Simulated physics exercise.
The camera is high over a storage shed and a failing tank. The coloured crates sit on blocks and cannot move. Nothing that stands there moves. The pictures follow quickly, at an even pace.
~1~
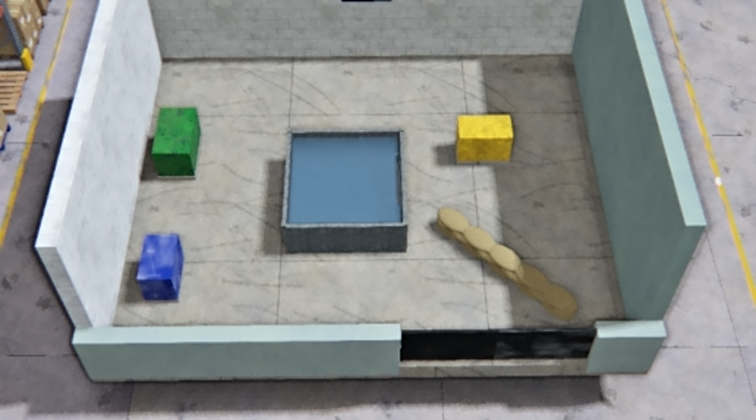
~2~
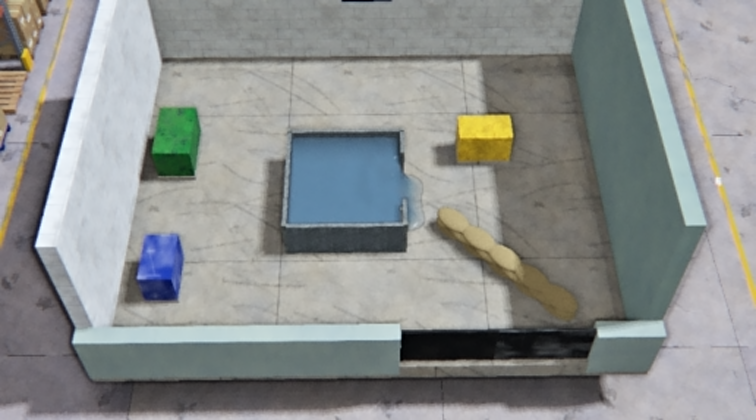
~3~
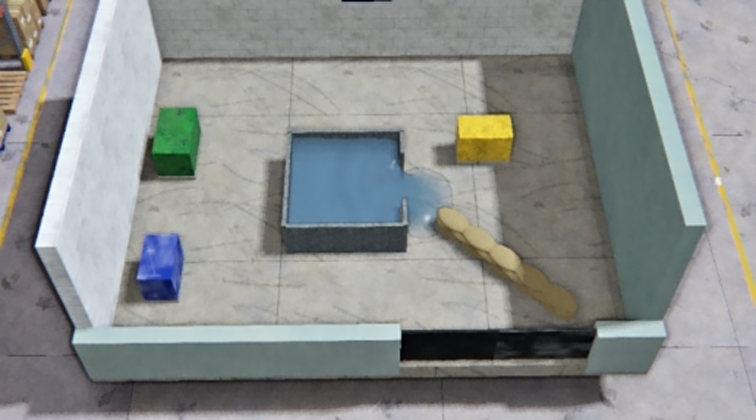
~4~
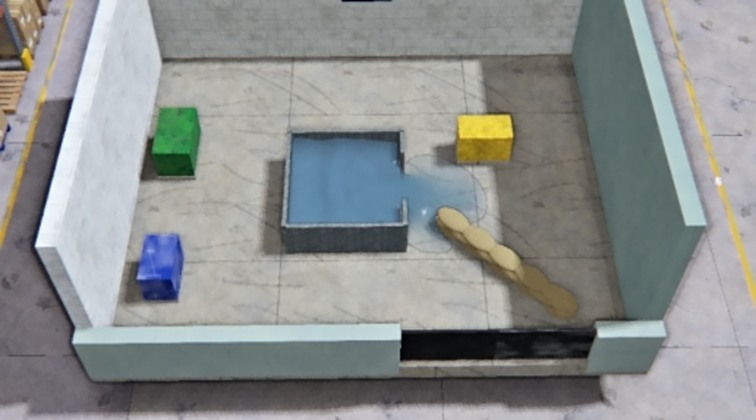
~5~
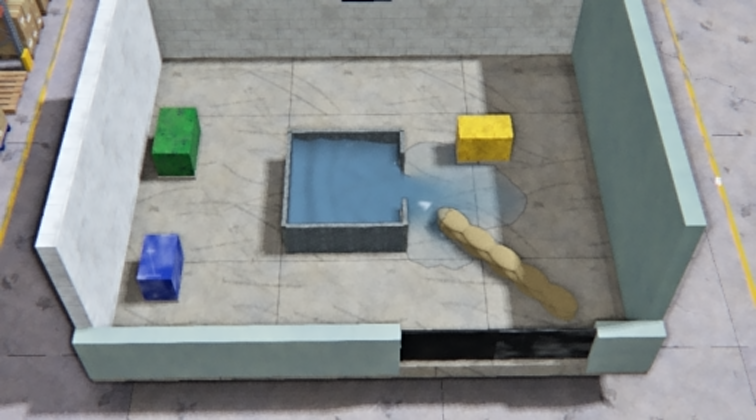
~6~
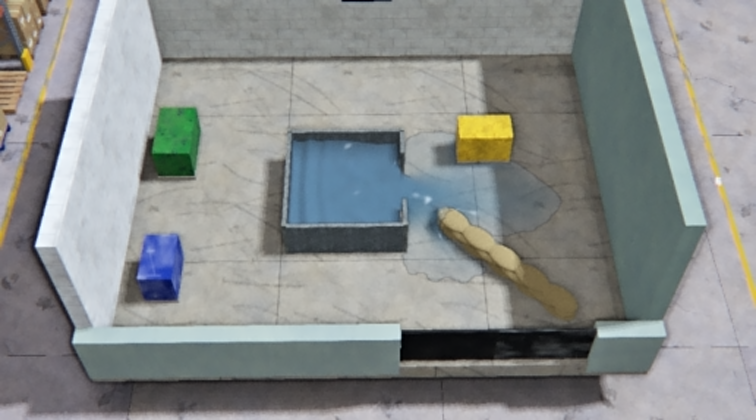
In a walled storage shed seen from high above, a square open tank of blue water sits still among green, blue and yellow blocks. Its right side breaks open and water pours out through the gap, spreading rightward across the concrete floor, past the row of tan sacks and below the yellow block.
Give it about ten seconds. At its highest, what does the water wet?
In the end: The green crate keeps dry; the yellow crate is soaked; the blue crate is soaked.
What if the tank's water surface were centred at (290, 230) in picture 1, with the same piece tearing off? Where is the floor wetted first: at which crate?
That is the yellow-painted one.
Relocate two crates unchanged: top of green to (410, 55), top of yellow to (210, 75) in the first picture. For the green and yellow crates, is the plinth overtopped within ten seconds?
One by one: Green is wetted, yellow stays dry.
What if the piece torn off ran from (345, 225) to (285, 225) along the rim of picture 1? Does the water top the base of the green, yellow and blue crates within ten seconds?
Green crate gets wet, yellow crate remains dry, blue crate gets wet.
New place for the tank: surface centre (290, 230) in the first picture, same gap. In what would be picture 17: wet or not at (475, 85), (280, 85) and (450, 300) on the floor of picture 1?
In turn: No water, dry, flooded.
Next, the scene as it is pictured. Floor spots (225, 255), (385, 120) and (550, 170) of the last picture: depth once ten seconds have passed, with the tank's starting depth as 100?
In that order: 6, 4 and 6 per cent.
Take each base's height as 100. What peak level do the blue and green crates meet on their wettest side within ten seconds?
About 240 and 50 per cent.
A moment on, water covers 20 % of the floor; the green crate not reached, the yellow crate water round its plinth, the blue crate not reached.
Next, water covers 30 % of the floor; the green crate not reached, the yellow crate water round its plinth, the blue crate not reached.
Then, water covers 35 % of the floor; the green crate not reached, the yellow crate water round its plinth, the blue crate not reached.
Later, water covers 60 % of the floor; the green crate not reached, the yellow crate water round its plinth, the blue crate not reached.
In the end, water covers 95 % of the floor; the green crate stayed above the water, the yellow crate was topped, the blue crate was topped.
